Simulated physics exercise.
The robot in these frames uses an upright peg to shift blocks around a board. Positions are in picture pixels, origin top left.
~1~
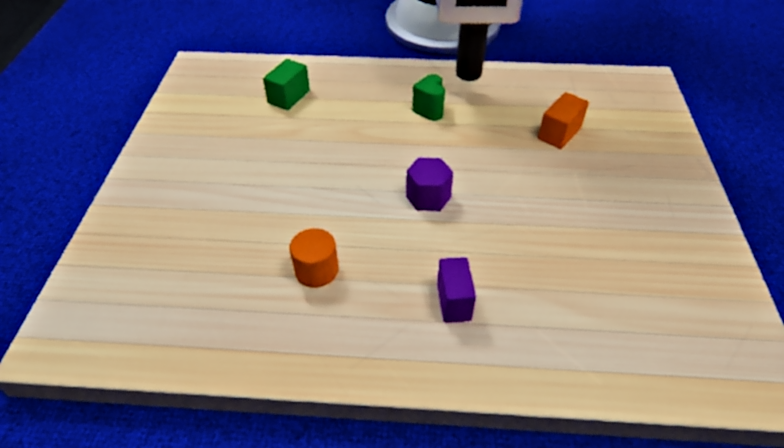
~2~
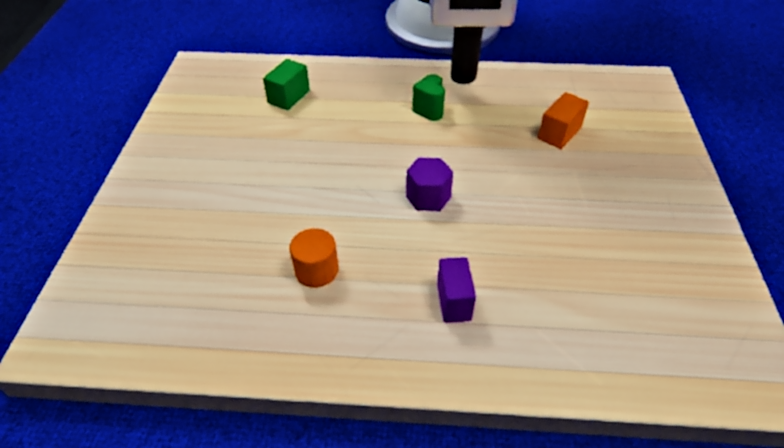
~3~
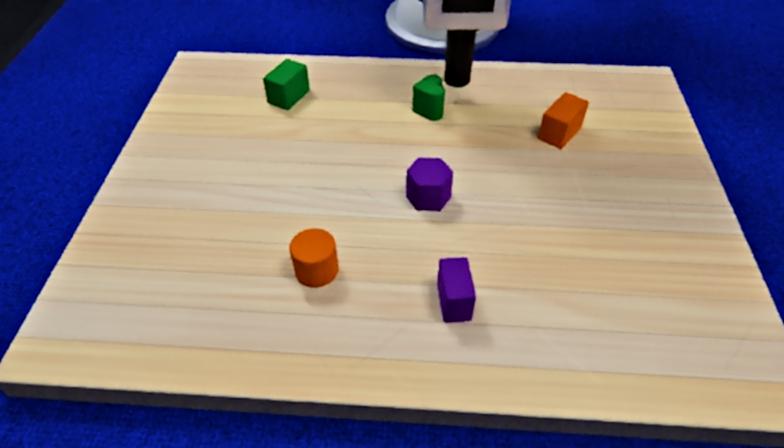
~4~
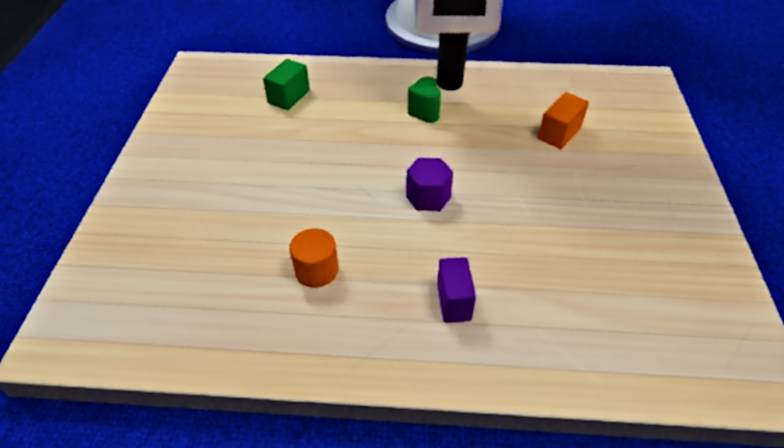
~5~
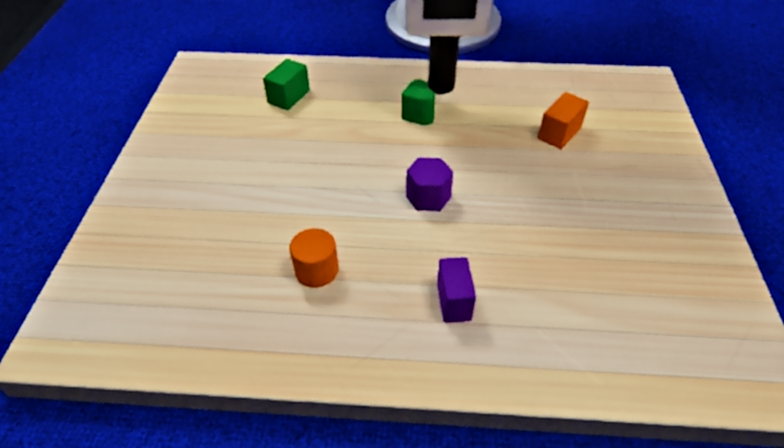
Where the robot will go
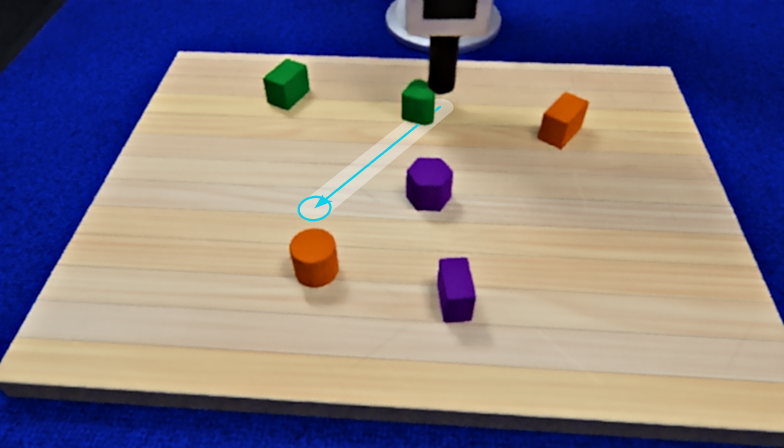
A robot arm moves its black peg left and nudges a small green block slightly left.
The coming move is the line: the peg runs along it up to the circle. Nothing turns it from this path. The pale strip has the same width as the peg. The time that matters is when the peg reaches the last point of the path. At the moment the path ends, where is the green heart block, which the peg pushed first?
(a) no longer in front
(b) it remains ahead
I choose a.
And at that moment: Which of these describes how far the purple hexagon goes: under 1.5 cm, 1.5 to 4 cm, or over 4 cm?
It moves less than 1.5 cm.
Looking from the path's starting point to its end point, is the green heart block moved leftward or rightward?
It is displaced to the right.
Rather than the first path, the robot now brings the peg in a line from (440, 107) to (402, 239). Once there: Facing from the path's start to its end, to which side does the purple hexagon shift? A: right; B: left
Choice B: Left.
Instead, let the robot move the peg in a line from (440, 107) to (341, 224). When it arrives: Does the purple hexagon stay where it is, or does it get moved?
Well, the purple hexagon holds its place.
Drawn move, from (440, 107) directly to (315, 208).
The first path, step by step. One third of the way, peg (403, 118); green heart block (376, 111), turned 25° clockwise.
Two thirds of the way, peg (359, 152); green heart block (360, 117), turned 70° clockwise.
At the end, peg (311, 189); orange circular block still; green heart block (360, 117), turned 70° clockwise; purple hexagon still.
